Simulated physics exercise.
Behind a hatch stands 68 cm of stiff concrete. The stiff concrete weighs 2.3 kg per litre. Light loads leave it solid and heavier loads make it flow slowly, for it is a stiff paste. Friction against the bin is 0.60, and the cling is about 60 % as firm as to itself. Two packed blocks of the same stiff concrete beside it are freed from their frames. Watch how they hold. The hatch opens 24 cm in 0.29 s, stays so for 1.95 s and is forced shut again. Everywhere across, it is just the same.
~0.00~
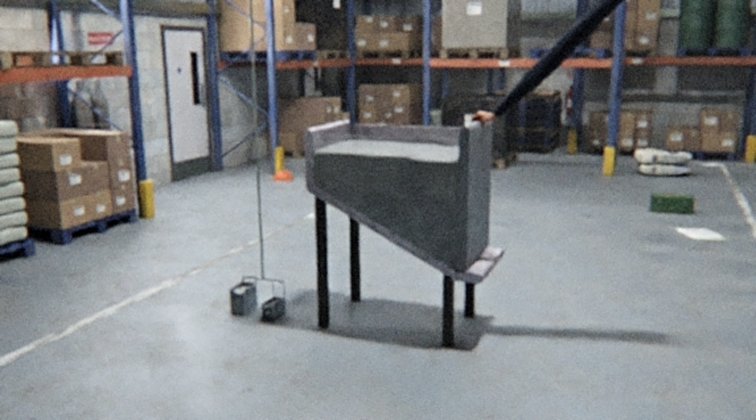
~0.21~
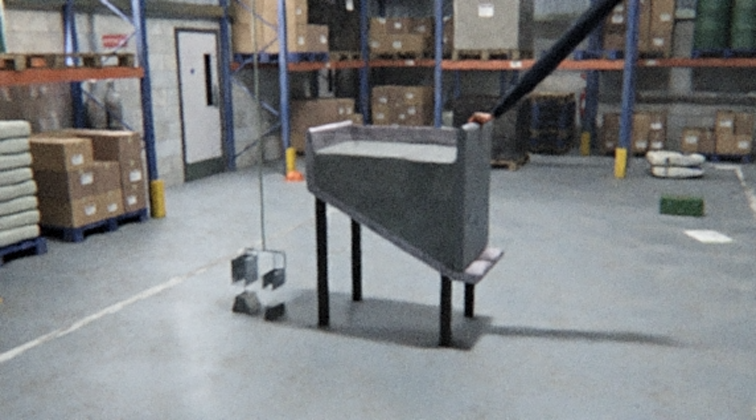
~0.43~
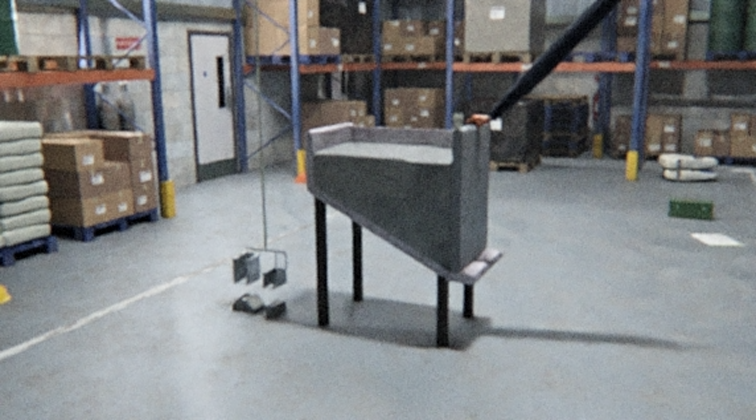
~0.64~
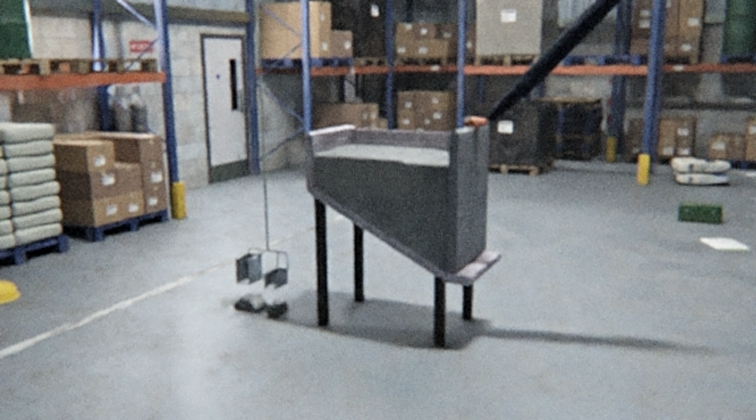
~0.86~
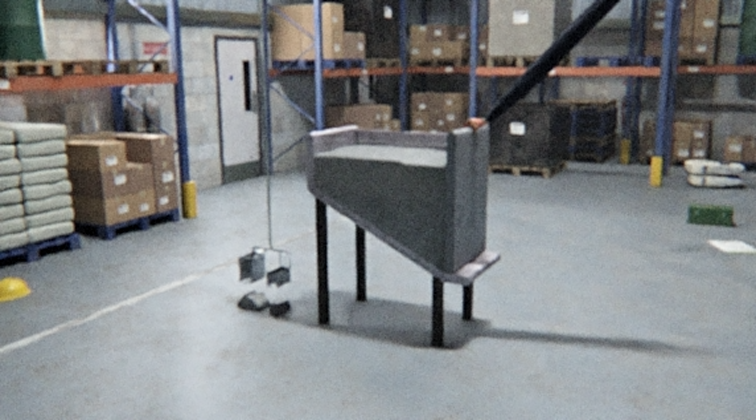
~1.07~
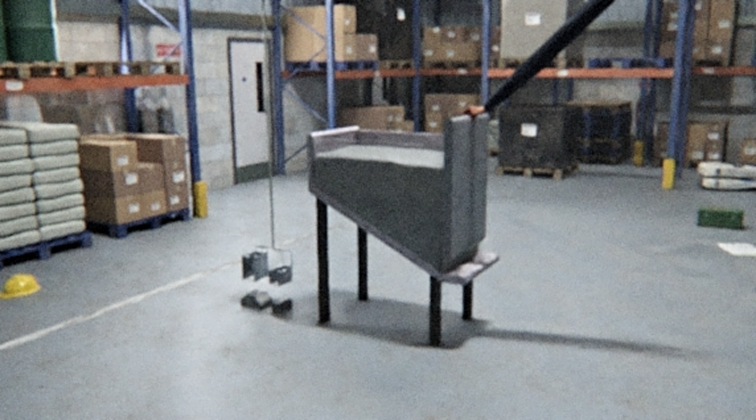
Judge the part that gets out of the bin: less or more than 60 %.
Prediction: Exceeding 60 per cent.
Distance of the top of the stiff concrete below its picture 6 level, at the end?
The gap comes to about 40 centimetres.
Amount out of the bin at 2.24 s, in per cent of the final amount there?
It comes to about 60 percent.
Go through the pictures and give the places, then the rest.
In the first frame, top of the hatch at (465, 131), not yet moved; top of the stiff concrete at (342, 152); blocks stand 16 cm, 8.7 cm (left to right).
In the second frame, top of the hatch at (461, 132), not yet moved; top of the stiff concrete at (341, 153); blocks stand 11 cm, 7.9 cm (left to right).
In the third frame, top of the hatch at (457, 134), not yet moved; top of the stiff concrete at (340, 154); blocks stand 9.2 cm, 7.4 cm (left to right).
In the fourth frame, top of the hatch at (454, 136), not yet moved; top of the stiff concrete at (339, 155); blocks stand 9.0 cm, 7.2 cm (left to right).
In the fifth frame, top of the hatch at (451, 137), not yet moved; top of the stiff concrete at (339, 156); blocks stand 9.0 cm, 7.2 cm (left to right).
In the sixth frame, top of the hatch at (448, 124), moved 7.9 cm; top of the stiff concrete at (339, 156); blocks stand 9.0 cm, 7.2 cm (left to right).
After 1.61 s, the hatch is 24 cm open and 19 % is out.
After 2.24 s, the hatch is 24 cm open and 50 % is out.
After 2.87 s, the hatch is 24 cm open and 75 % is out.
After 3.50 s, the hatch is 6.1 cm open and 88 % is out.
After 4.18 s, at the end, the hatch is shut and 89 % is out.
